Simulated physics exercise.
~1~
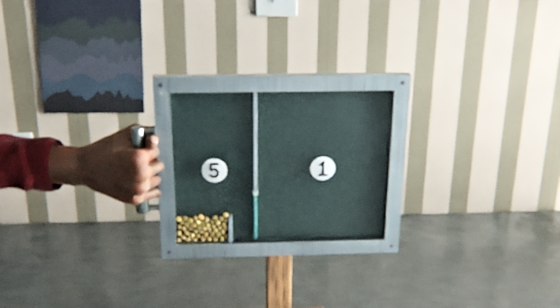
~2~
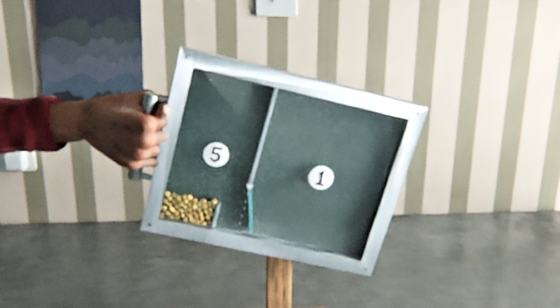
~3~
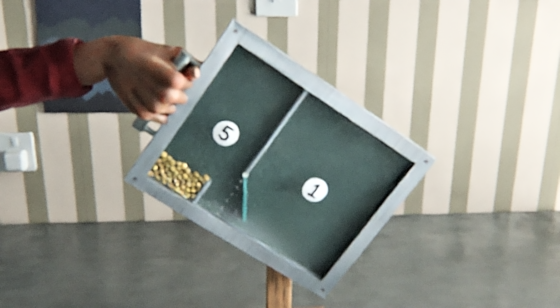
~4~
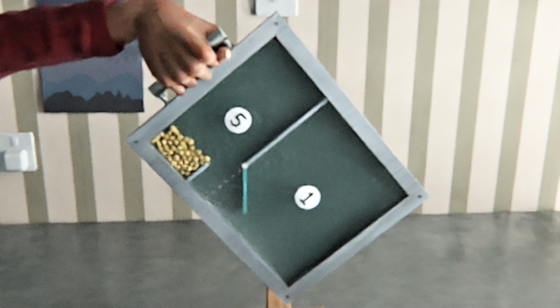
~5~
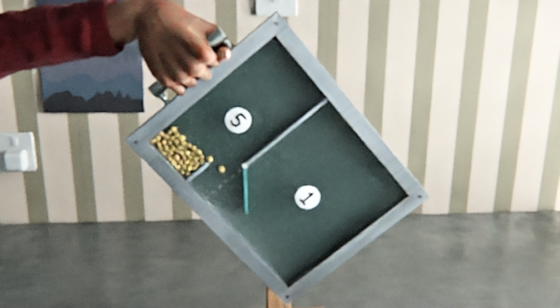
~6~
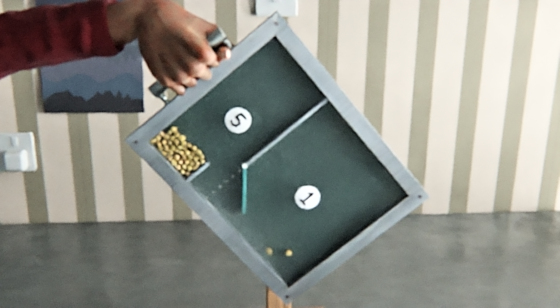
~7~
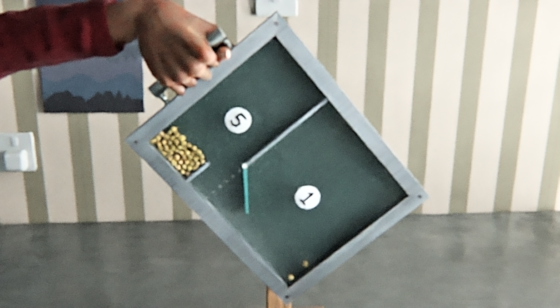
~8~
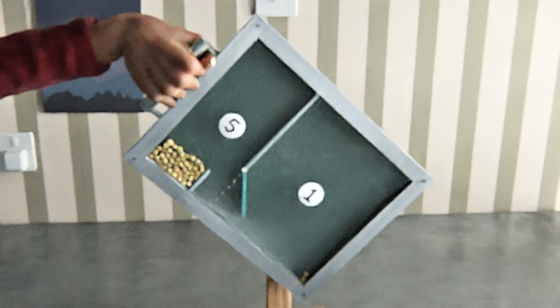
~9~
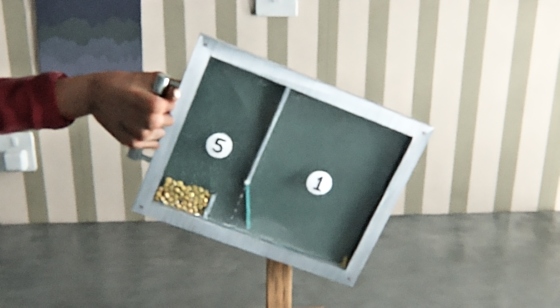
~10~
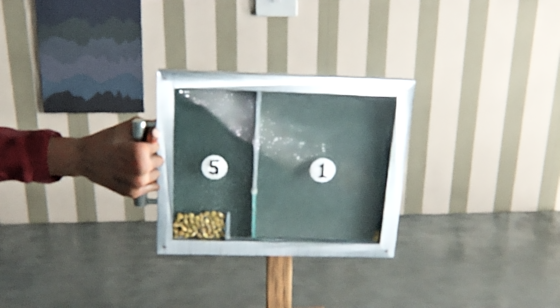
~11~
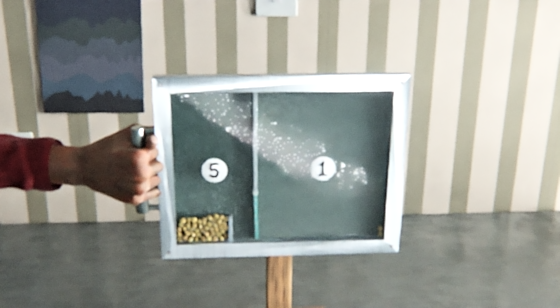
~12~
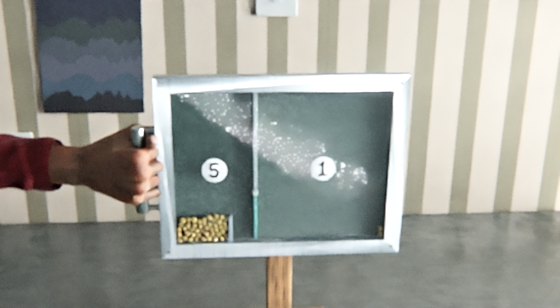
Hand tilting a framed bead sorter clockwise, a few beads spilling into the right side, then levelling it with most still left.
